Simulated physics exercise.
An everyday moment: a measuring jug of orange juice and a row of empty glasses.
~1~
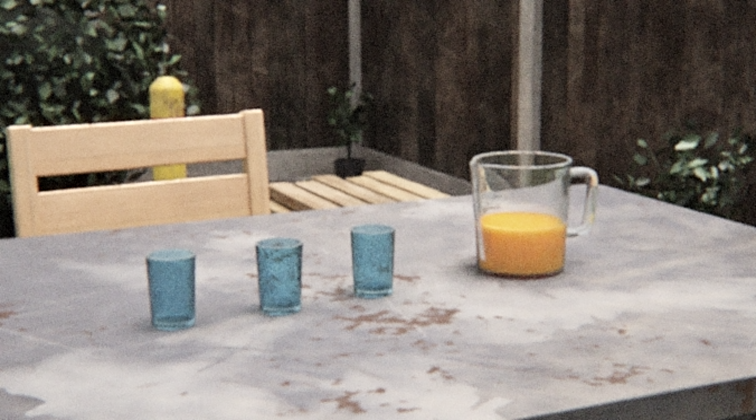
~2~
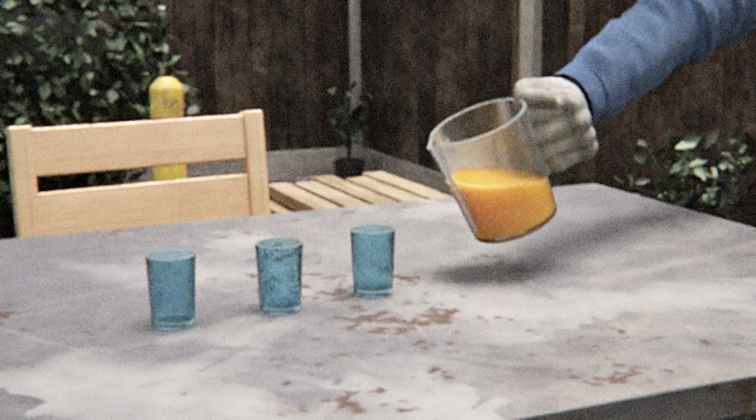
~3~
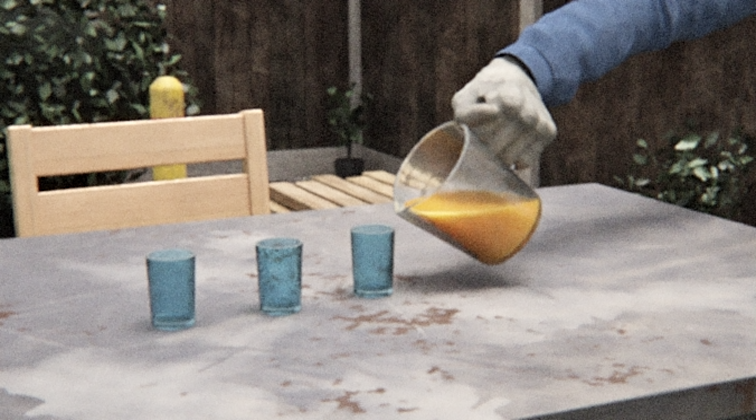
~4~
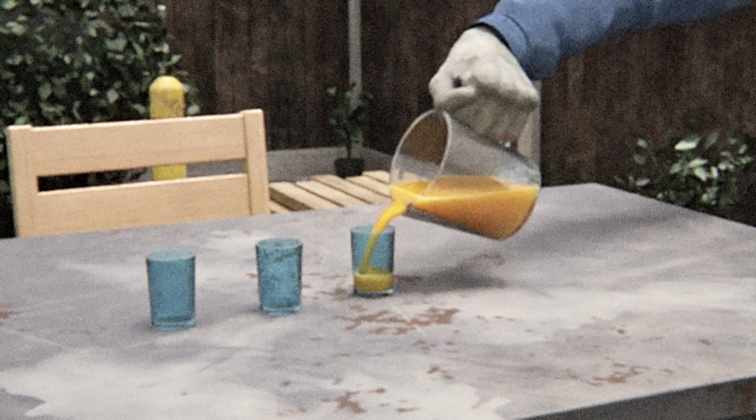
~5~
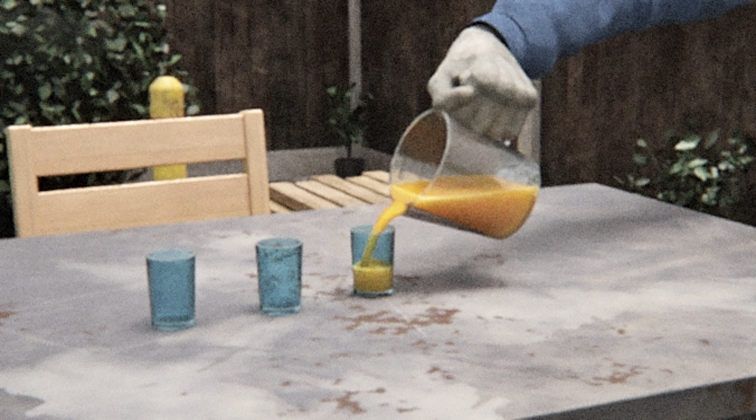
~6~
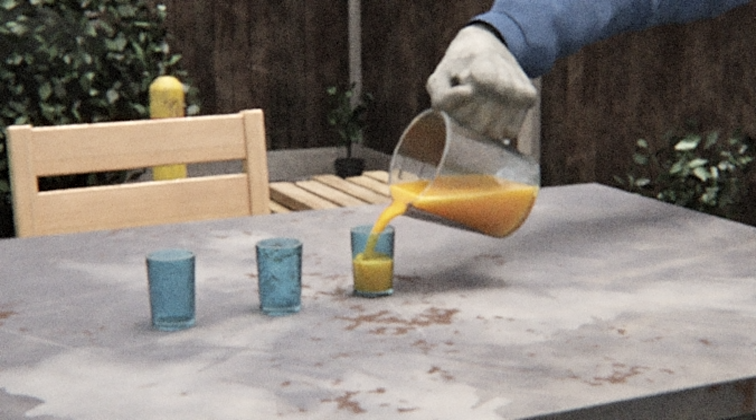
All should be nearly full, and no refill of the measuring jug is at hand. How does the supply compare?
What the measuring jug holds will do.
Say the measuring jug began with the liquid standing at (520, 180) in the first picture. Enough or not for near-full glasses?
My call: Enough.
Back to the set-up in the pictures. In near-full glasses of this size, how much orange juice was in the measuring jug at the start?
Roughly 5.0 servings.
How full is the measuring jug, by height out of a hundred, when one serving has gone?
I make it 35 per cent.
Next, the first is about three quarters full.
After that, the first is done and the measuring jug has about three quarters of its load.
Finally, all three are full and about a third of the orange juice is over.
